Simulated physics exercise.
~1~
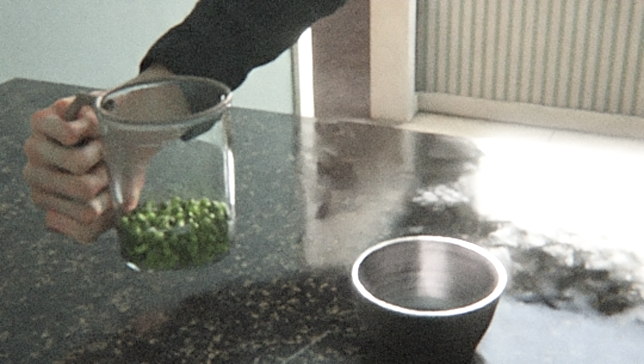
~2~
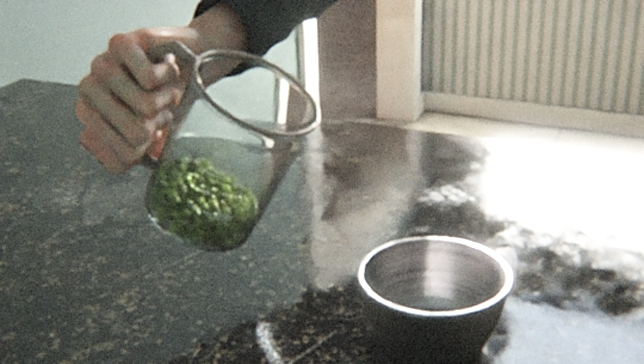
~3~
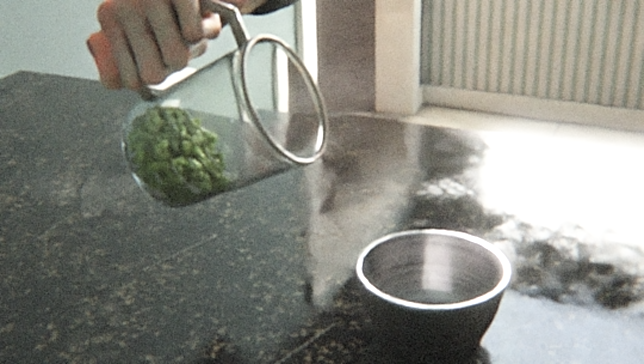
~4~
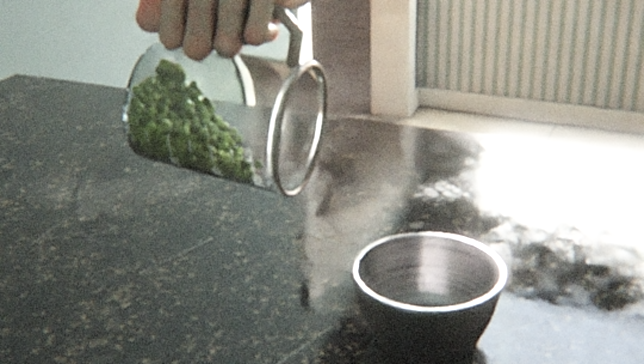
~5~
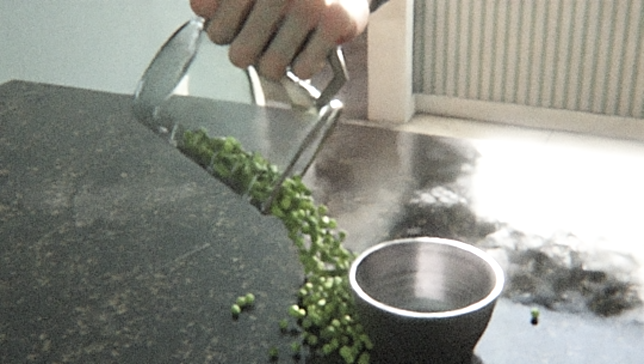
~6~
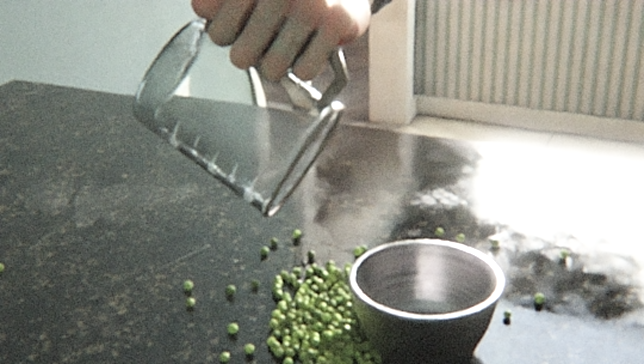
In the video, a hand lifts a clear jug of green peas above a dark speckled table and tips it toward a dark bowl on the right. The peas pour out beside the bowl, scattering across the table, leaving the jug and bowl empty.
